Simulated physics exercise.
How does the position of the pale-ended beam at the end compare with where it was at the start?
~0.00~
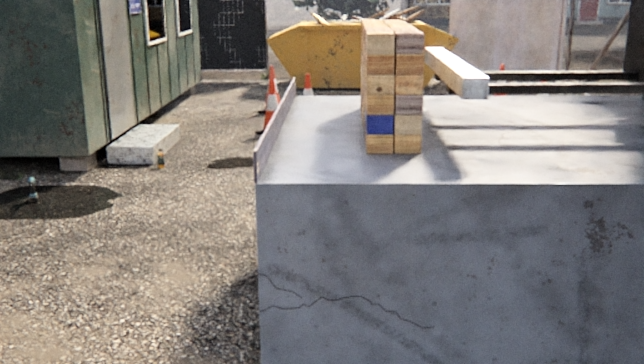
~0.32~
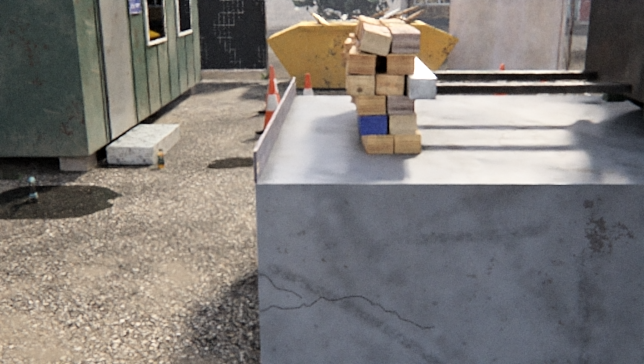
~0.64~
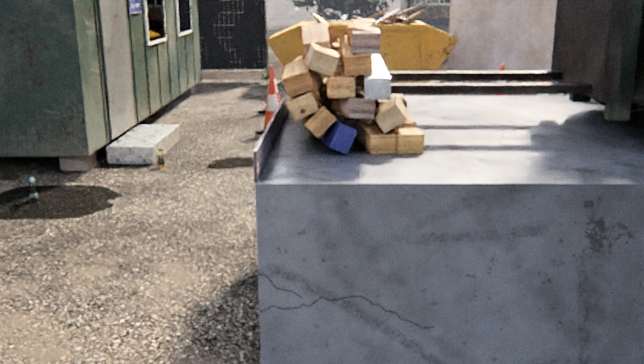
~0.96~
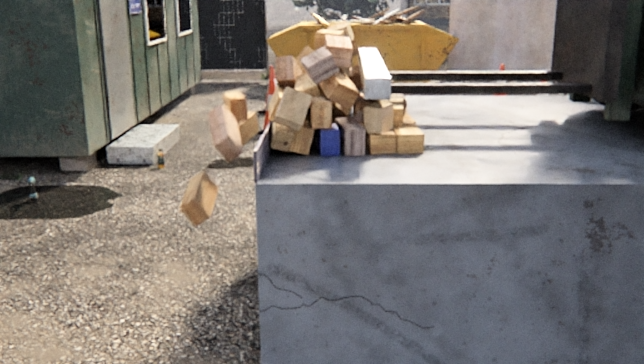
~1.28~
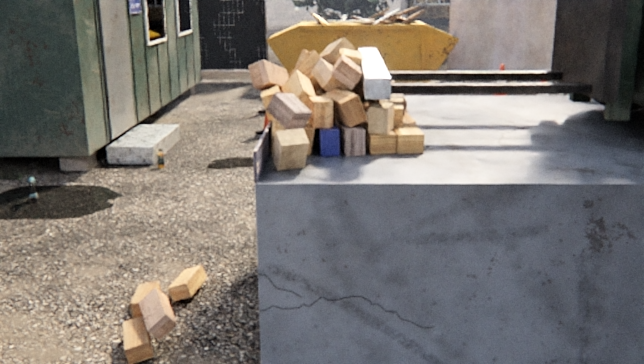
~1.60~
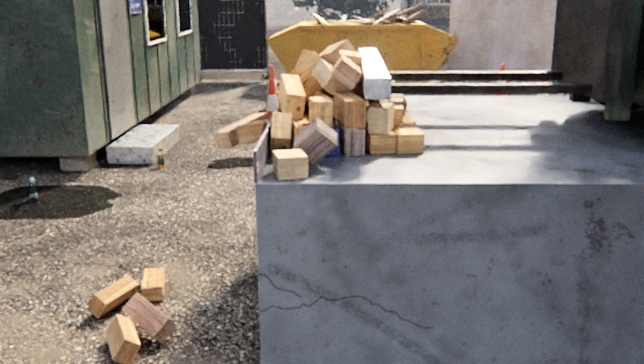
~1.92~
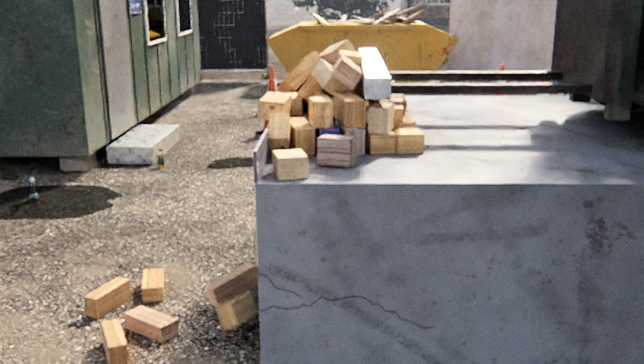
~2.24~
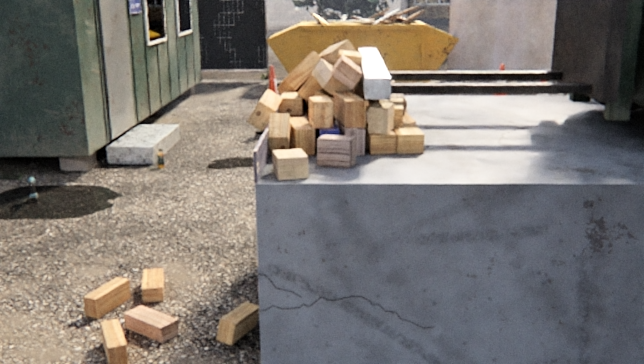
It starts just to the right of the upright timber stack and ends farther left, resting at the same height against the upper right of the collapsed heap.
